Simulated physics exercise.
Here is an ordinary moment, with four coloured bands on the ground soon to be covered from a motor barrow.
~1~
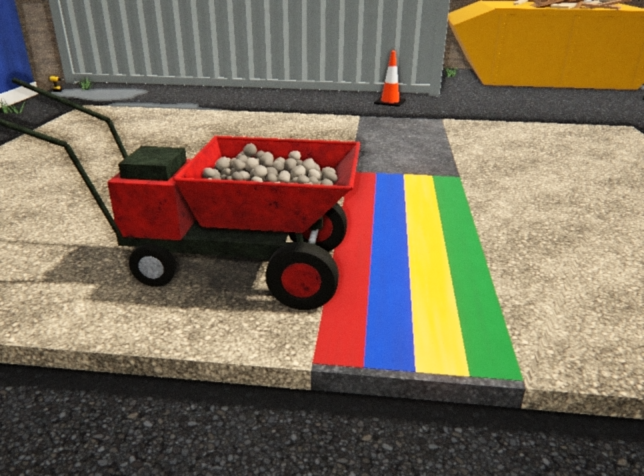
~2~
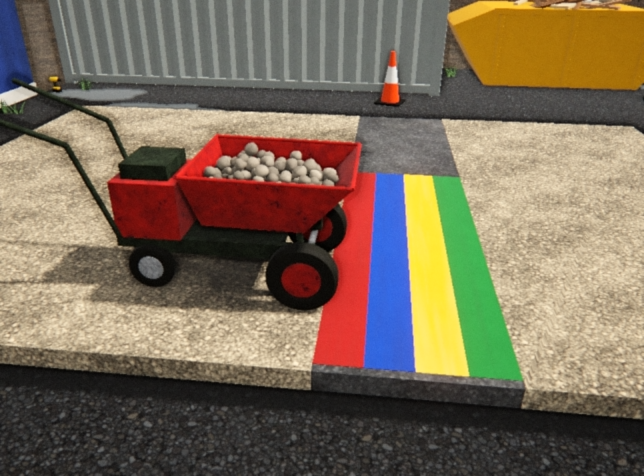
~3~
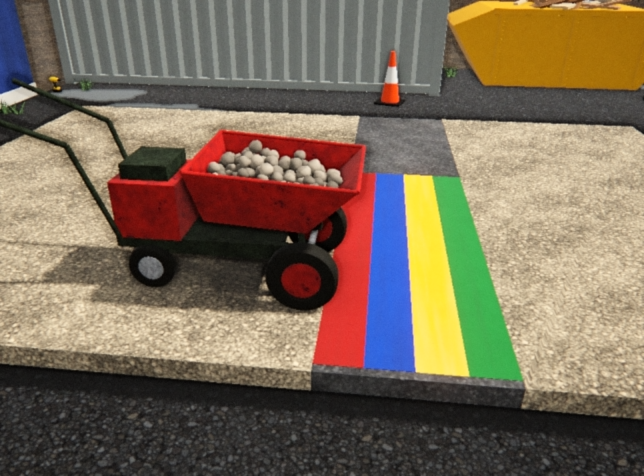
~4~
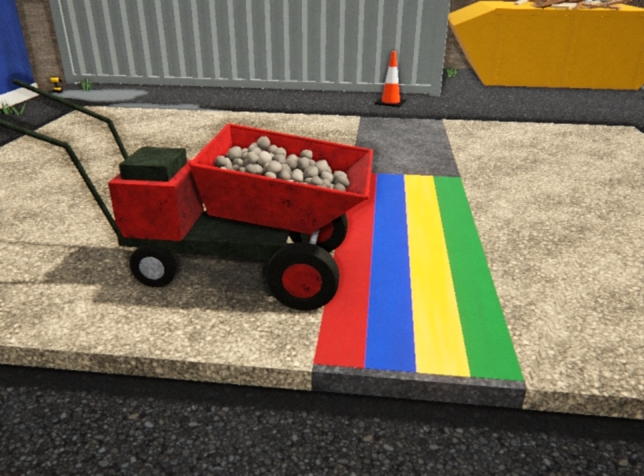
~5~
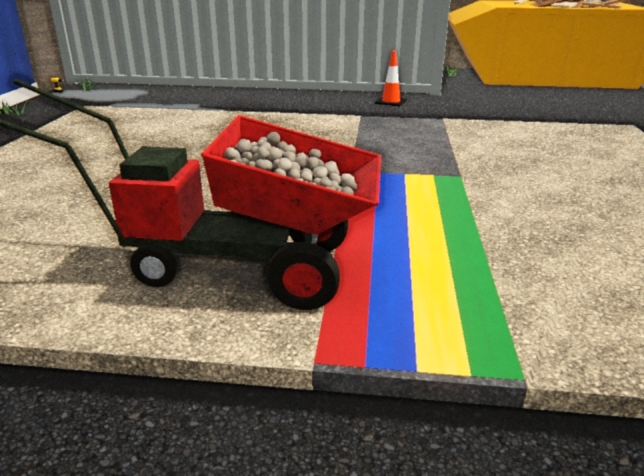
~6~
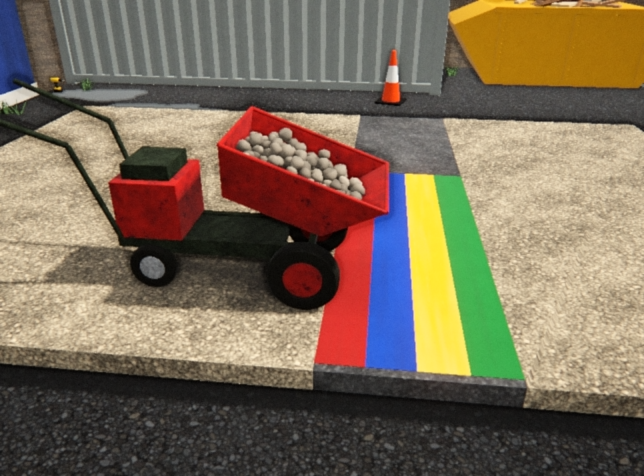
At the start, a red motor barrow loaded with rounded stones stands with its skip level beside red, blue, yellow and green bands on the ground. The skip tilts slightly toward the right, then its back end rises more clearly as its front lip lowers, while the stones stay inside.
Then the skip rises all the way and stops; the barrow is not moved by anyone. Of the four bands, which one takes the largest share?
Yellow.
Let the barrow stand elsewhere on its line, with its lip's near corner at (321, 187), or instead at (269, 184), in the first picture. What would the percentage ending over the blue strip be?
The first gives 20 %, the second 30 %.
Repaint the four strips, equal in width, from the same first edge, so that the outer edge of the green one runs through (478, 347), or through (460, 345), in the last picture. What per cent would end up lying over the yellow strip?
20 and 10 percent, roughly.
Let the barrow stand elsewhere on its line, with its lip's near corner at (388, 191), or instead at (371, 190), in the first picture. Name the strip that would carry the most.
The first case gives that green strip, the second gives that green strip.
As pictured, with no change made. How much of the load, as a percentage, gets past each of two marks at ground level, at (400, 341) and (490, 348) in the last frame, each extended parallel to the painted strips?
Roughly 80 per cent, then roughly 30 per cent.
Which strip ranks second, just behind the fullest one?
Just behind the leader sits the green one.
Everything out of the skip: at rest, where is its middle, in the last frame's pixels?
The centre ends up roughly at (454, 280).
Soon, skip tipped steeply; all in the skip.
A while on, skip tipped right over; most in the skip; about a quarter over the yellow strip; a stray few over the green strip.
Towards the end, skip tipped right over; about a quarter in the skip; a stray few over the blue strip; about a third over the yellow strip; about a quarter over the green strip; a small part off the paint.
Finally, skip tipped right over; about a quarter in the skip; none over the red strip; a stray few over the blue strip; about a third over the yellow strip; about a quarter over the green strip; a small part off the paint.
